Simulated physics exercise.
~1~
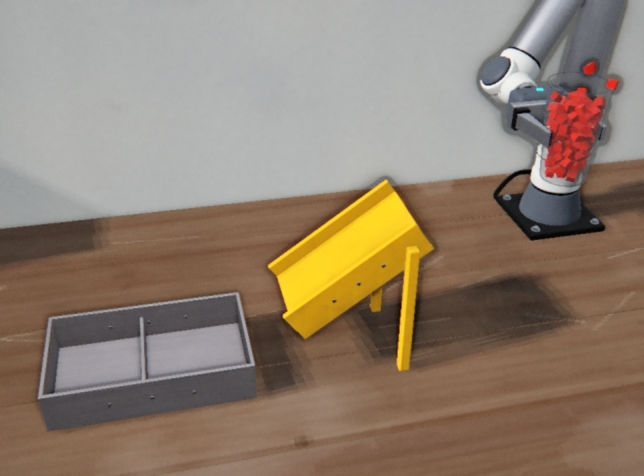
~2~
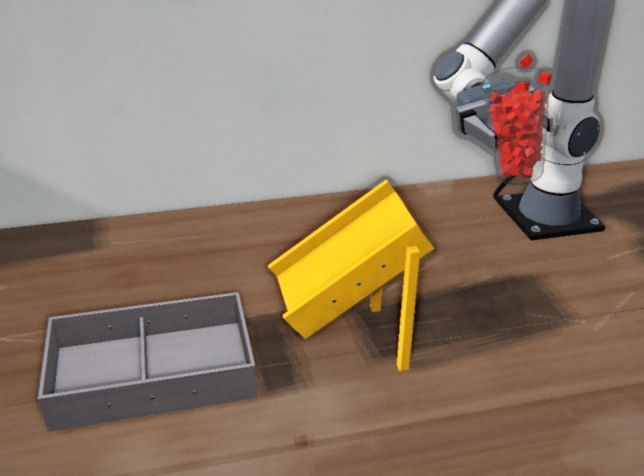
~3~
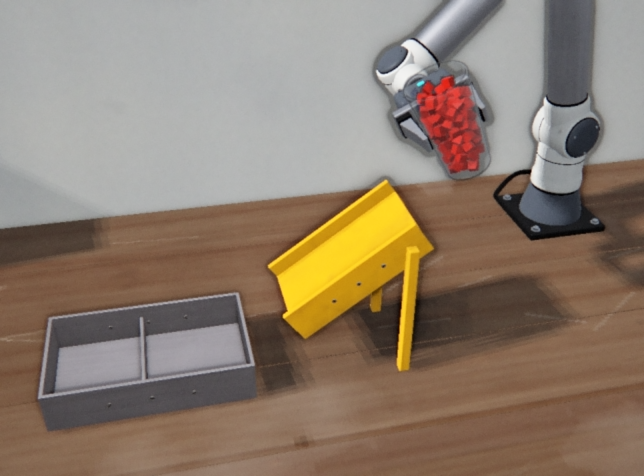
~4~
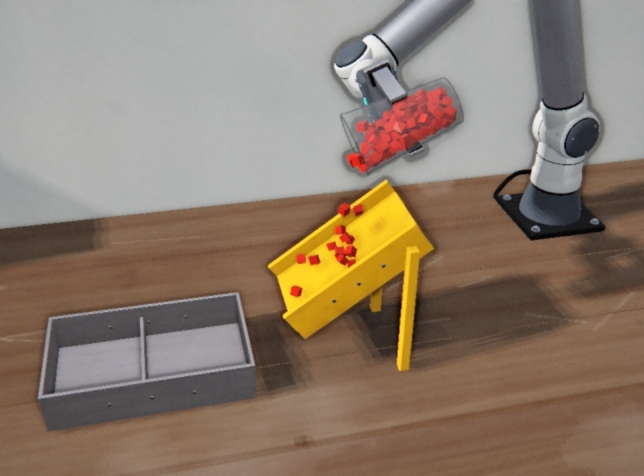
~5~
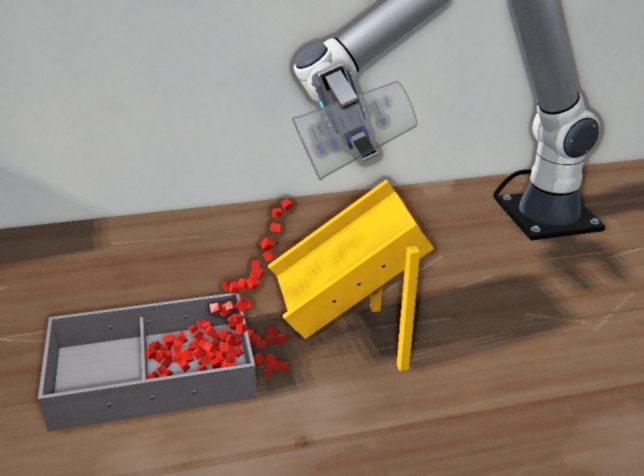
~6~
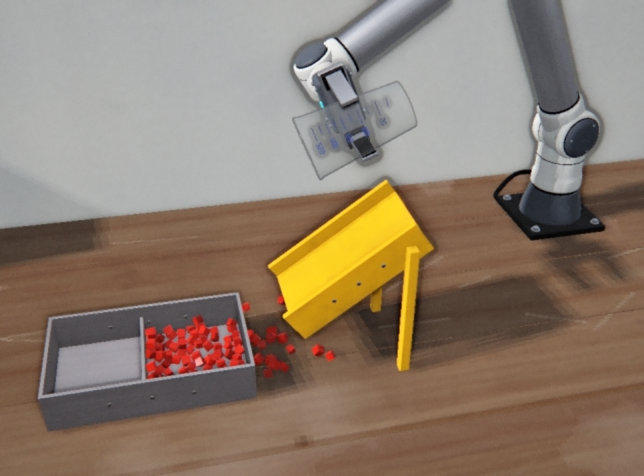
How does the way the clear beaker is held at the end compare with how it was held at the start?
At the start the robot arm held the beaker upright, and by the end it was tipped over on its side.
